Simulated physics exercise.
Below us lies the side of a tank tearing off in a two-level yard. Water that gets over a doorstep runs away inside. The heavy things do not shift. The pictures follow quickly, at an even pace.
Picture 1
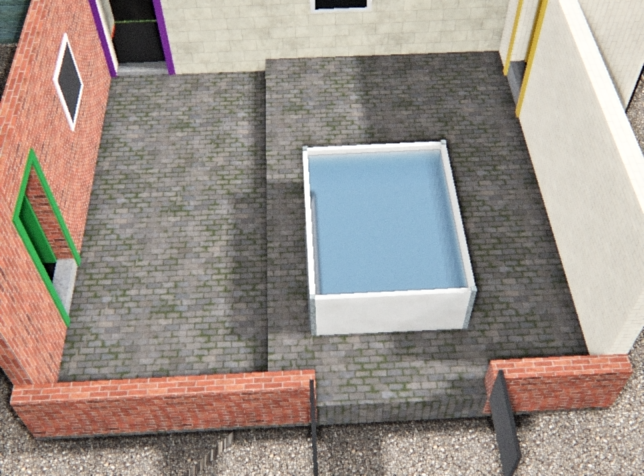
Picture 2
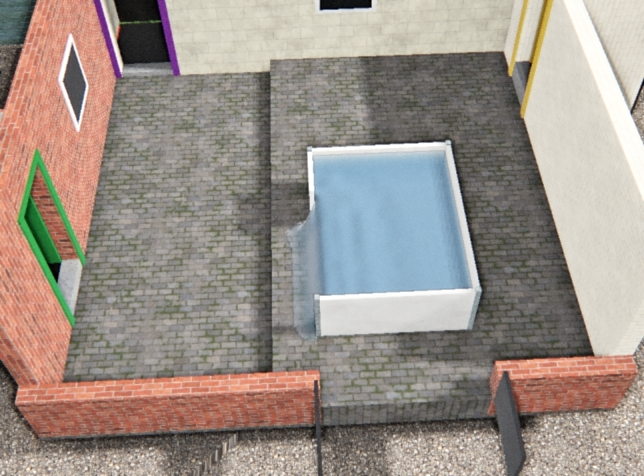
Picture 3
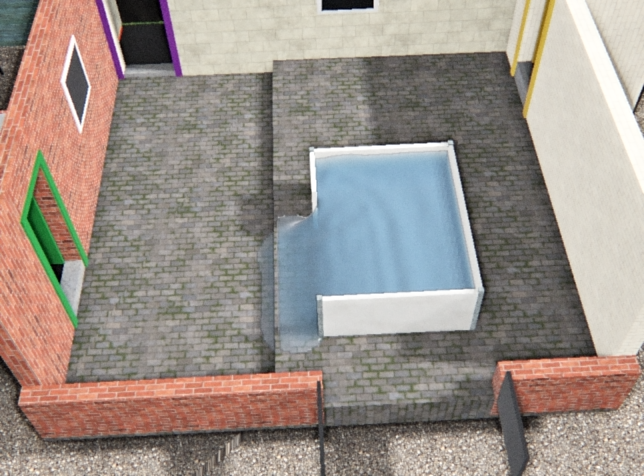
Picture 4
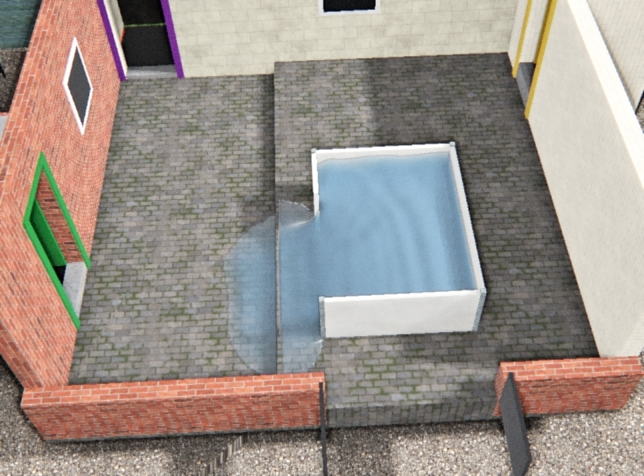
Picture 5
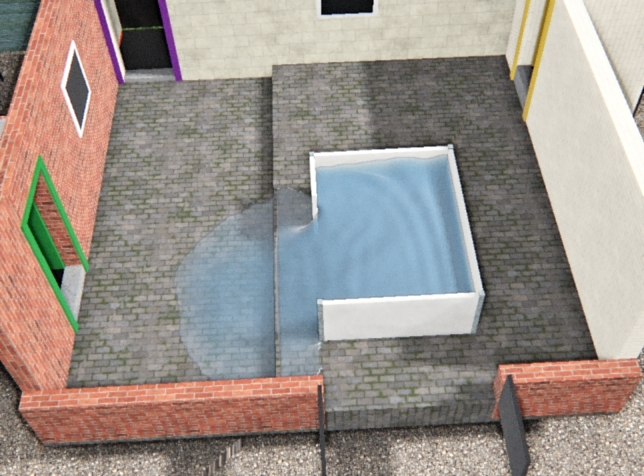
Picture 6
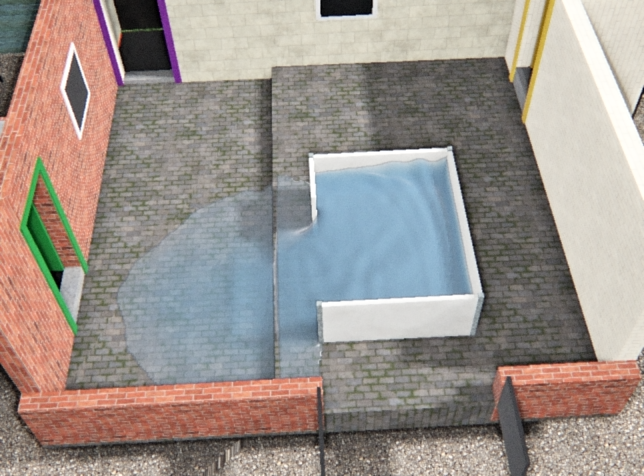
Water sits still in a white-walled open tank, then pours out through a gap in its left side, seen from above in a paved, two-level yard. A red brick wall with a green-framed doorway stands at left, a purple-framed doorway behind, and a pale wall at right. The water spreads leftward in a widening, see-through sheet over the step and across the grey paving, while ripples curve across the tank.
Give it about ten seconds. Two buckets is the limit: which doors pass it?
One by one: The yellow door holds within the limit; the purple door floods; the green door floods.
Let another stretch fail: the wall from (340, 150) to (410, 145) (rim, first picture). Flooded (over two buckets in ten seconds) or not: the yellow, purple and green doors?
In short: The yellow one takes less, the purple one passes that mark, the green one takes less.
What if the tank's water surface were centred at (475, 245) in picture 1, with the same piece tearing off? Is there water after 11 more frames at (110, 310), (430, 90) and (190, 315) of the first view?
One after the other: Wet, free of water, awash.
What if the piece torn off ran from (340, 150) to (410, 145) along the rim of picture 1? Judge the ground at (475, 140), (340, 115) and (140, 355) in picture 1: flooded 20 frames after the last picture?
In turn: Wet, under water, free of water.
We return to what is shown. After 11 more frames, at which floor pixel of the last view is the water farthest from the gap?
I would point to (115, 107).
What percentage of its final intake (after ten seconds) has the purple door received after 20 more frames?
Some 5 per cent.
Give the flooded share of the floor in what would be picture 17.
Some 30 per cent.
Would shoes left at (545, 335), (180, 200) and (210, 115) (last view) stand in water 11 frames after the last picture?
As listed: Clear, under water, no water.
A moment on, water covers 30 % of the floor; the yellow door not reached, the purple door not reached, the green door over two buckets in.
Next, water covers 30 % of the floor; the yellow door not reached, the purple door not reached, the green door far over two buckets in.
Then, water covers 45 % of the floor; the yellow door not reached, the purple door over two buckets in, the green door far over two buckets in.
Later, water covers 50 % of the floor; the yellow door not reached, the purple door far over two buckets in, the green door far over two buckets in.
In the end, water covers 50 % of the floor; the yellow door not reached, the purple door far over two buckets in, the green door far over two buckets in.
